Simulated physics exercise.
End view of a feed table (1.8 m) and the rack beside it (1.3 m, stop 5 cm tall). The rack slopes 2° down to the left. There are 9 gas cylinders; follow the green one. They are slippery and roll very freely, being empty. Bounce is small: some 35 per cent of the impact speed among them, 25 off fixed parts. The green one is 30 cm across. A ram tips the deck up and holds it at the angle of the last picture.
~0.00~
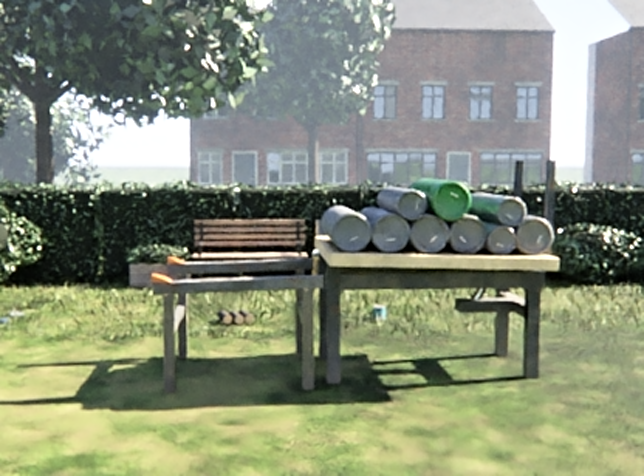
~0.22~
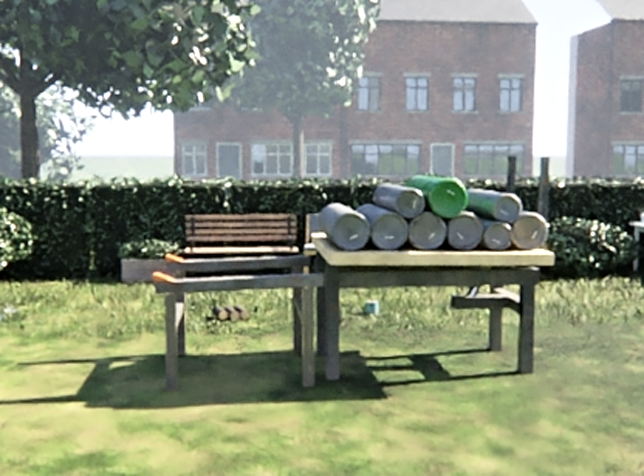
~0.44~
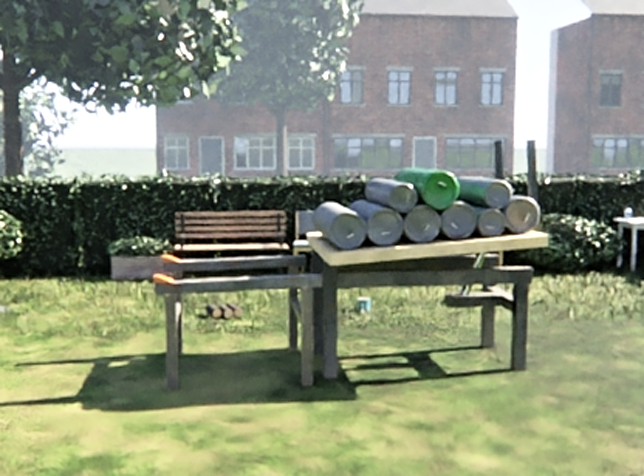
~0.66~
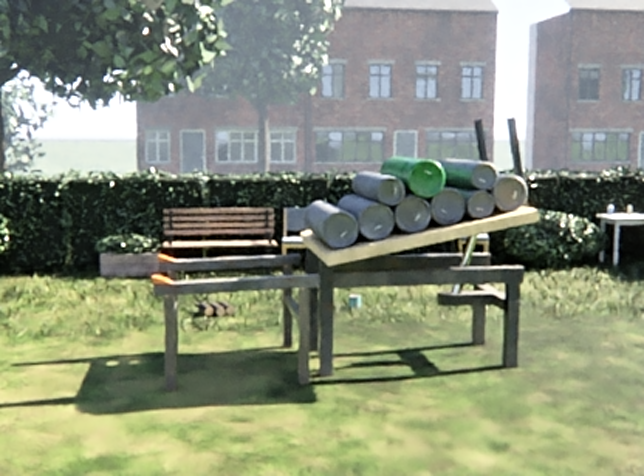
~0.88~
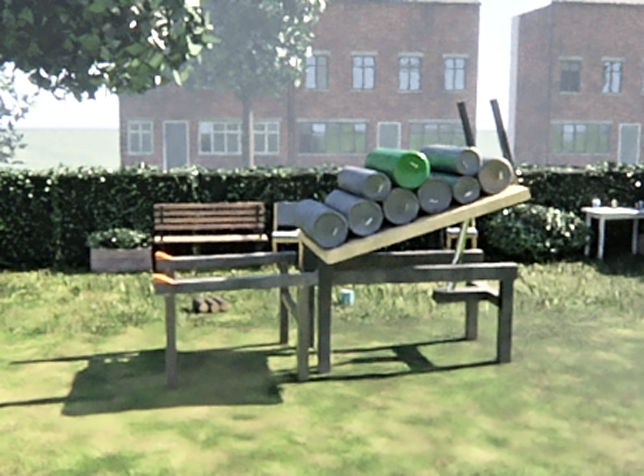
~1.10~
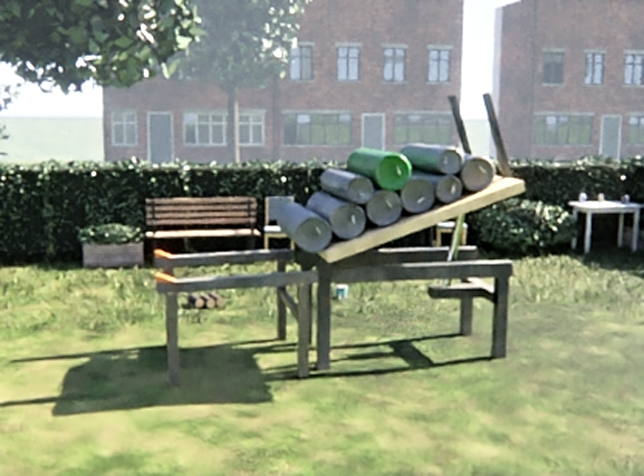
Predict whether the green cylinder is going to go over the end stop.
Green drops off the far end.
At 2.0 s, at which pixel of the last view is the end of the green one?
Around (269, 219).
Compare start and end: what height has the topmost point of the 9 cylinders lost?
About 45 cm.
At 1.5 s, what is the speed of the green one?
Near 1.0 m/s.
After 1.5 s, green is up on others, 35 cm from the hinge, rolling left; 0 lost over the end.
After 2.0 s, green is up on others, 90 cm from the rack's far end, rolling left; 0 lost over the end.
After 2.5 s, green is up on others, 25 cm from the rack's far end, rolling left; 2 lost over the end.
After 3.1 s, green is beyond the stop and falling; 4 lost over the end.
At rest (6.0 s), green is beyond the stop, on the ground; 5 lost over the end.
